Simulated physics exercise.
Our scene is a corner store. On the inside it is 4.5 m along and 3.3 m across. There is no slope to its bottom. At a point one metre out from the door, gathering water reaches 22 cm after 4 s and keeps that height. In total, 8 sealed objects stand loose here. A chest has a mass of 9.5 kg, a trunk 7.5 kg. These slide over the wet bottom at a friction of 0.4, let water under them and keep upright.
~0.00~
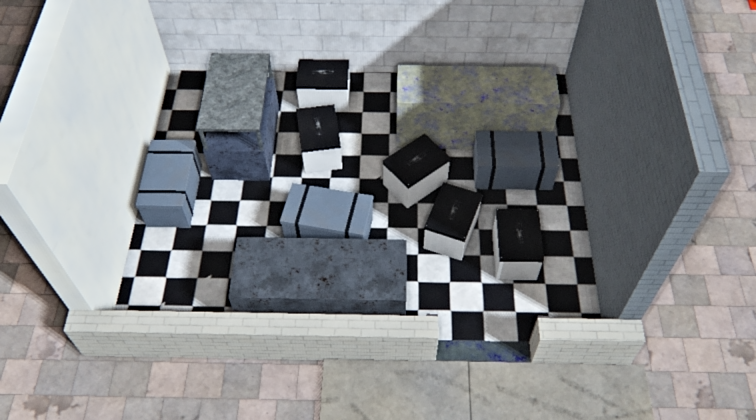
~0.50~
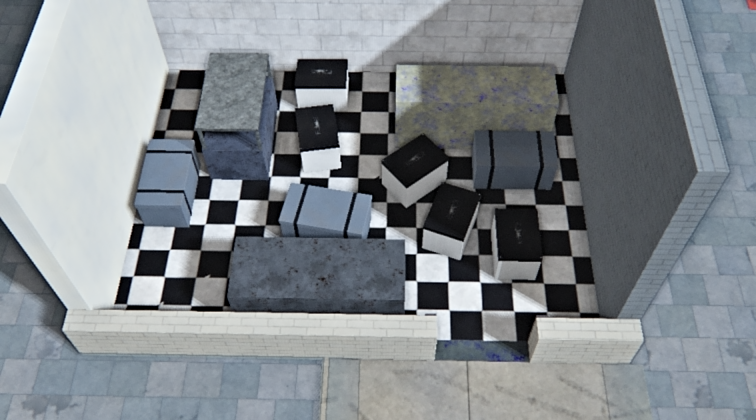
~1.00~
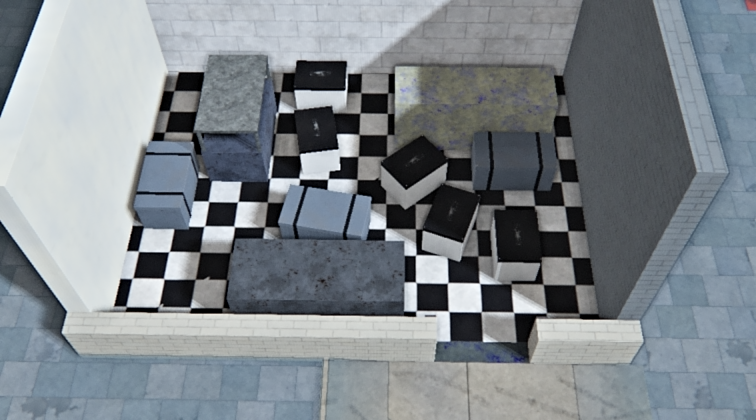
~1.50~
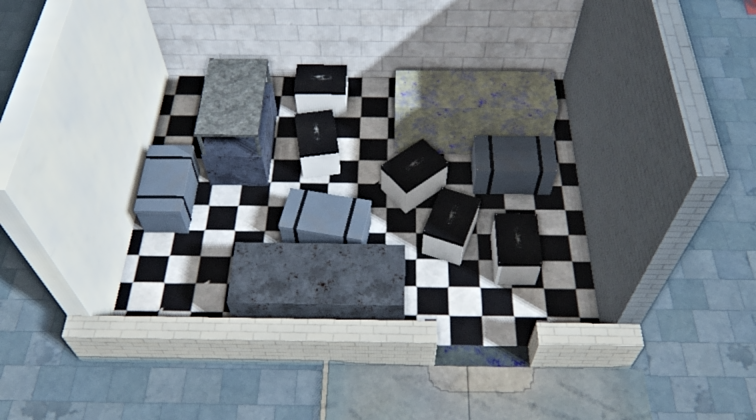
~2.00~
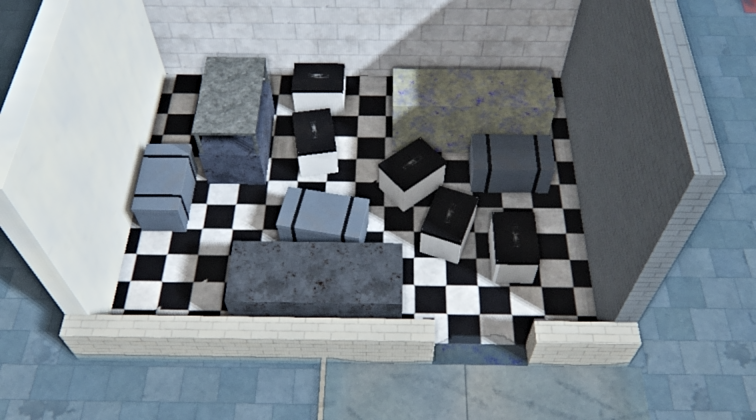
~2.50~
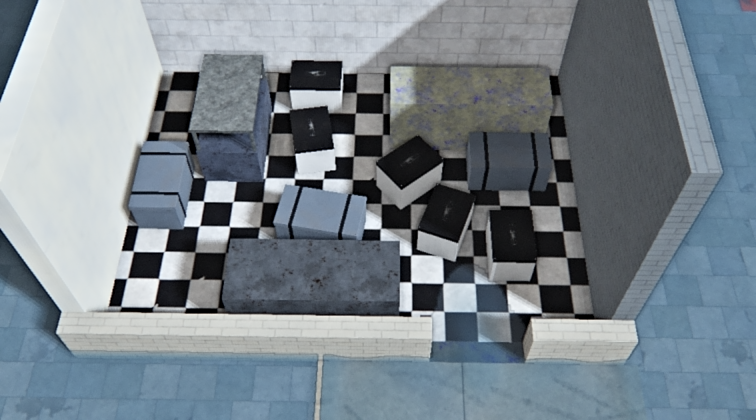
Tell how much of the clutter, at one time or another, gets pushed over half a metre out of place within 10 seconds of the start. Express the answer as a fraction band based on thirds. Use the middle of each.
The band is one third to two thirds.
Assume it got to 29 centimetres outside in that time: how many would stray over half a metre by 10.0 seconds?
The count would be 4.
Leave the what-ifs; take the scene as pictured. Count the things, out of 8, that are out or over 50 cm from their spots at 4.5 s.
Count: 1.
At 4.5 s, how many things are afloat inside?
At that time, 1.
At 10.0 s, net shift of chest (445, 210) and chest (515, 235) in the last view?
They sit 250 cm and 80 cm away, in the order given.
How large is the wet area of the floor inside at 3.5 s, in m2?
Wet: Near 2.0 m2.
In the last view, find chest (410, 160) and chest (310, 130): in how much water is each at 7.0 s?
About 6 and 8 cm.
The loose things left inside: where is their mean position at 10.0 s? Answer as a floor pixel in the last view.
Roughly at (338, 186).
After 3.5 s 0 of 8 are over 50 cm from their spots; 0 afloat.
After 4.5 s 1 of 8 are over 50 cm from their spots; 1 afloat.
After 7.0 s 3 of 8 are over 50 cm from their spots; 4 afloat.
After 10.0 s 4 of 8 are over 50 cm from their spots, and 4 have been at some point; 7 afloat.
